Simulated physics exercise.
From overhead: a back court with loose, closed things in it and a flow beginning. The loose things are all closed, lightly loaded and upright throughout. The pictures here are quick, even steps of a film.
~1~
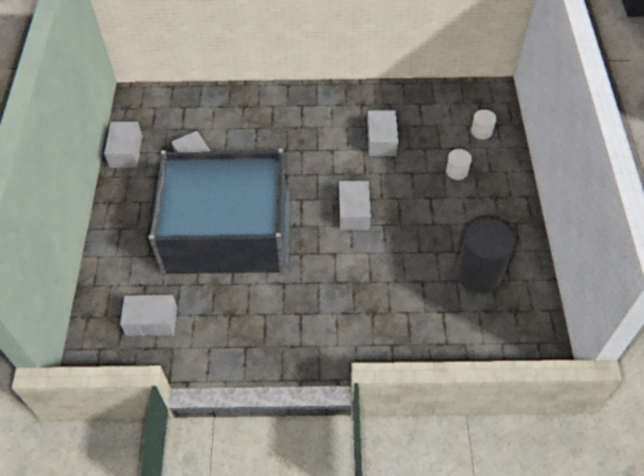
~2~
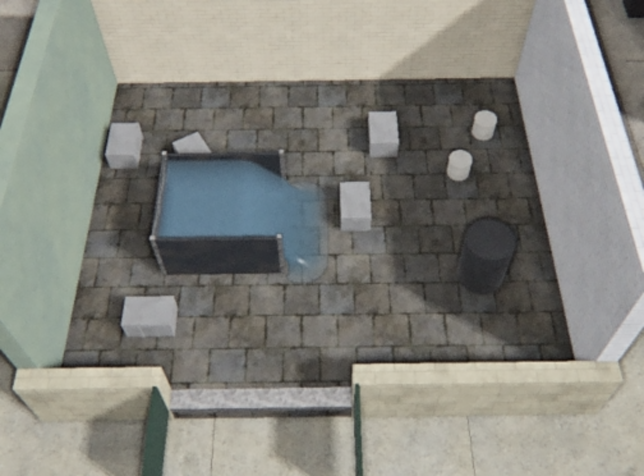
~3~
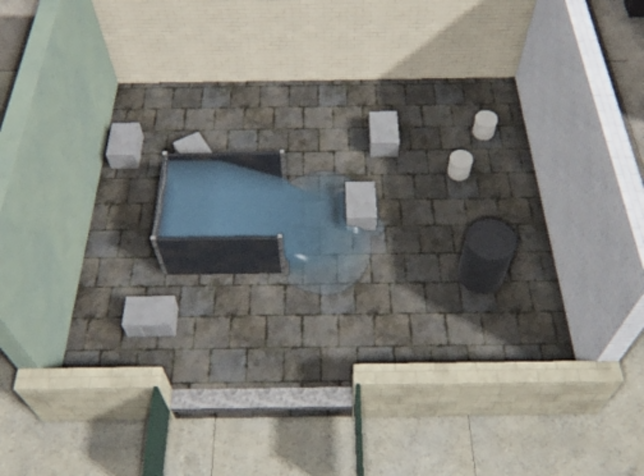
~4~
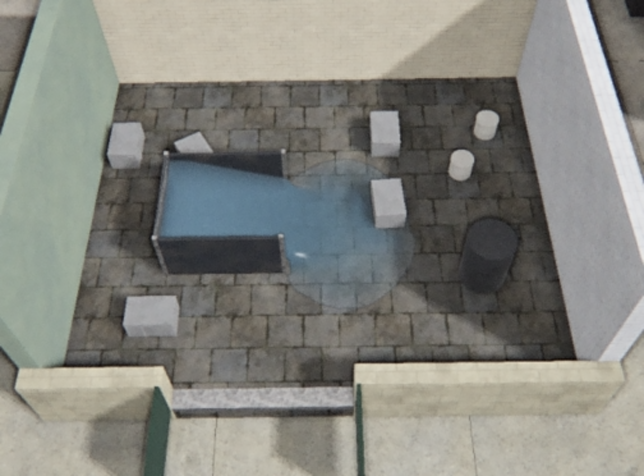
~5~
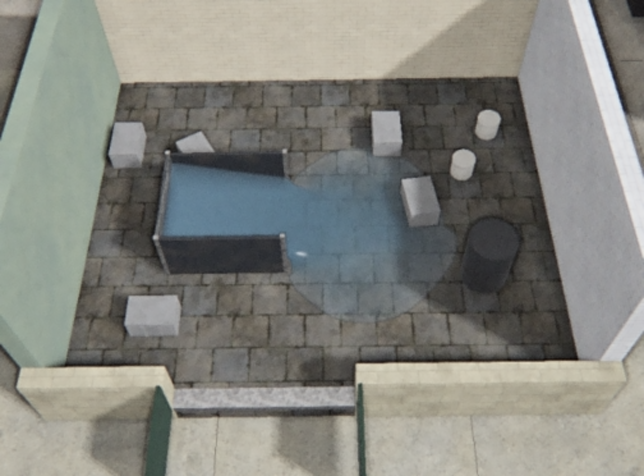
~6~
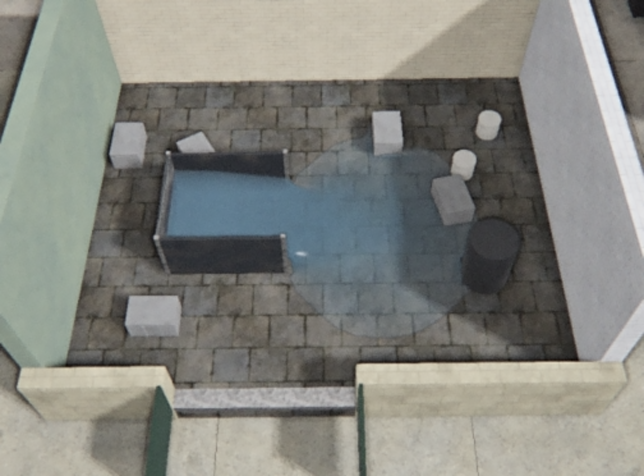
In a paved, walled court, water poured from the open right side of a dark tank and spread across the ground, then pushed one pale crate to the right, turning it slightly as it slid.
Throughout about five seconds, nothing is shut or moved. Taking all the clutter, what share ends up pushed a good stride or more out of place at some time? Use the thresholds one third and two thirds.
I'd put it between one third and two thirds.
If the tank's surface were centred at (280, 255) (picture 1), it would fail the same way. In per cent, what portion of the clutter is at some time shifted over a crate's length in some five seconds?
By my reckoning, about 40 per cent.
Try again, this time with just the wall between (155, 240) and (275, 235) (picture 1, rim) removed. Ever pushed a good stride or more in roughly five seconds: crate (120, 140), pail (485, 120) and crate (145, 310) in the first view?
Travels that far, falls short, travels that far.
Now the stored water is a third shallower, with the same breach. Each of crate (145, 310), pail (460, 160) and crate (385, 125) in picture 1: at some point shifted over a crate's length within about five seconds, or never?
The first stayed below the mark, the next passed the mark, and the last passed the mark.
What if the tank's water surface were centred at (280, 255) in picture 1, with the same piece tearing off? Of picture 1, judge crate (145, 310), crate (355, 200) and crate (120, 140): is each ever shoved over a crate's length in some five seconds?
Lab note - in sequence: Less than that; less than that; less than that.
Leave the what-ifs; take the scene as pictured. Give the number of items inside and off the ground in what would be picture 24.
The figure is 3.
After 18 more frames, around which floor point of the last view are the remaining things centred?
Close to pixel (310, 156).
A moment on, 1 of 8 are well off their spots; 0 afloat.
Next, 4 of 8 are well off their spots; 4 afloat.
Later, 4 of 8 are well off their spots; 3 afloat.
In the end, 4 of 8 are well off their spots, and 4 have been at some point; 1 afloat.
